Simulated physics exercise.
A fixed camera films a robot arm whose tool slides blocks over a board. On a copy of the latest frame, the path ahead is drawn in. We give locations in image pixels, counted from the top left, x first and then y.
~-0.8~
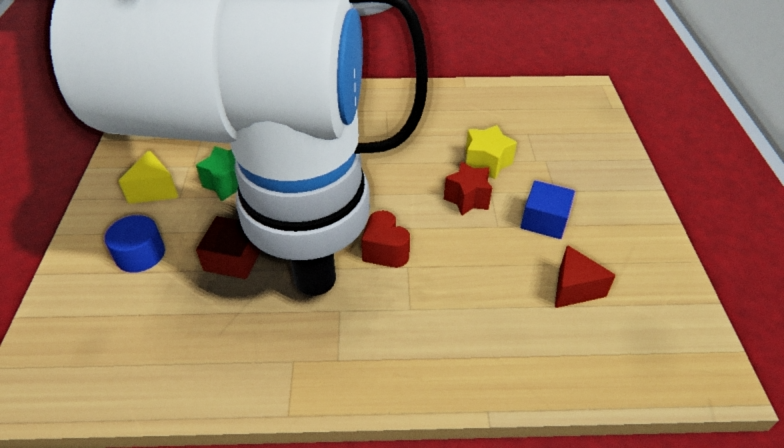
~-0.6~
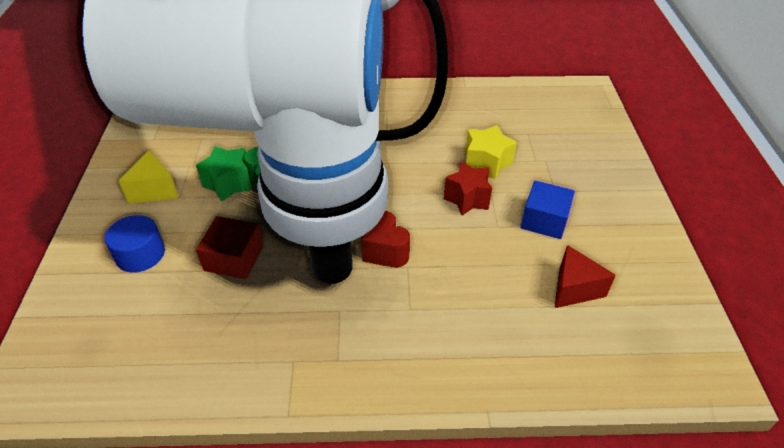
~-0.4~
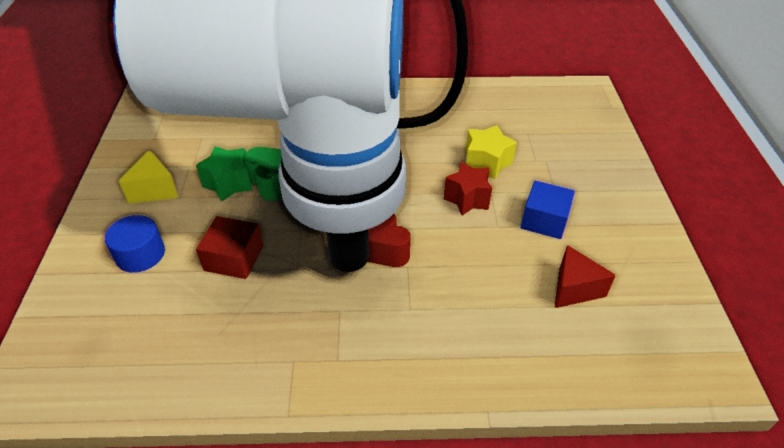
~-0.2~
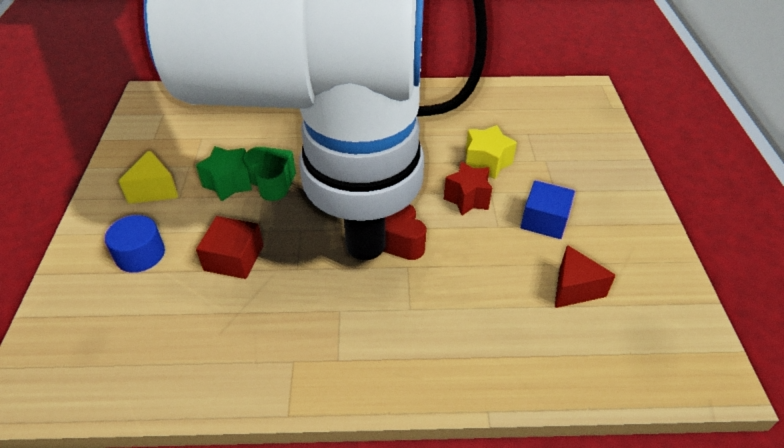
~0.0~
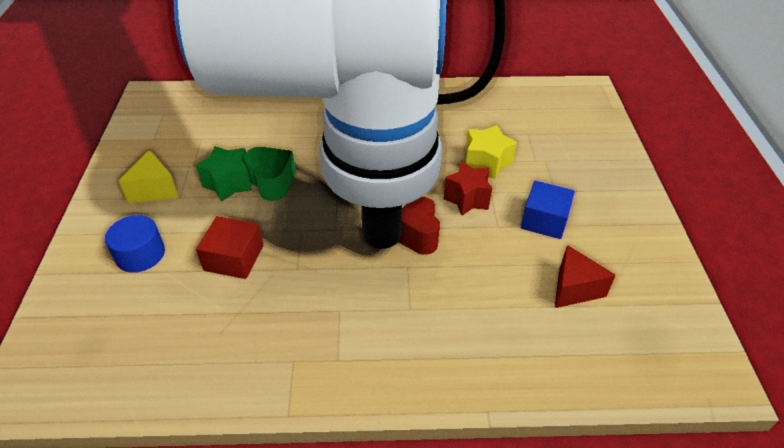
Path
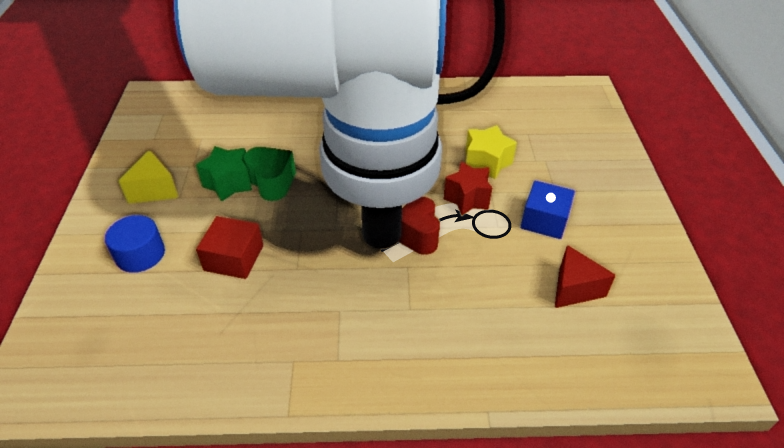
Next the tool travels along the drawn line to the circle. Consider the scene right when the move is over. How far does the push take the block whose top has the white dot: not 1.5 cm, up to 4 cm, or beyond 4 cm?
It gets moved 1.5 to 4 cm.
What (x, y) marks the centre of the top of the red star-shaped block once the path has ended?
My estimate: (490, 168).
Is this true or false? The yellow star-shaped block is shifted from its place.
Verdict: False.
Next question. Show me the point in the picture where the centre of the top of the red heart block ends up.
At (533, 197).
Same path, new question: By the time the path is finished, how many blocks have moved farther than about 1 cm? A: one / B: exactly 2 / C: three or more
It's C.
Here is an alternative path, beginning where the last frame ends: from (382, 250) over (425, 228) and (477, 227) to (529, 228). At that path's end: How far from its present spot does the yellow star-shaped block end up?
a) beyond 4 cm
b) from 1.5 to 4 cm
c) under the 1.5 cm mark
c (under the 1.5 cm mark)
The line goes from (382, 250) over (417, 232) and (452, 216) to (492, 224); the dot is on the blue square.
What follows on the original path. One third of the way, tool (418, 218); red heart block (455, 203), turned 35° clockwise; red star-shaped block (474, 176), turned 20° anticlockwise.
Two thirds of the way, tool (453, 202); red heart block (492, 195), turned 55° clockwise; red star-shaped block (488, 169), turned 55° anticlockwise.
At the end, tool (494, 210); red heart block (533, 197), turned 30° clockwise; red star-shaped block (490, 168), turned 60° anticlockwise; yellow star-shaped block unmoved; blue square (577, 198), turned 15° clockwise.
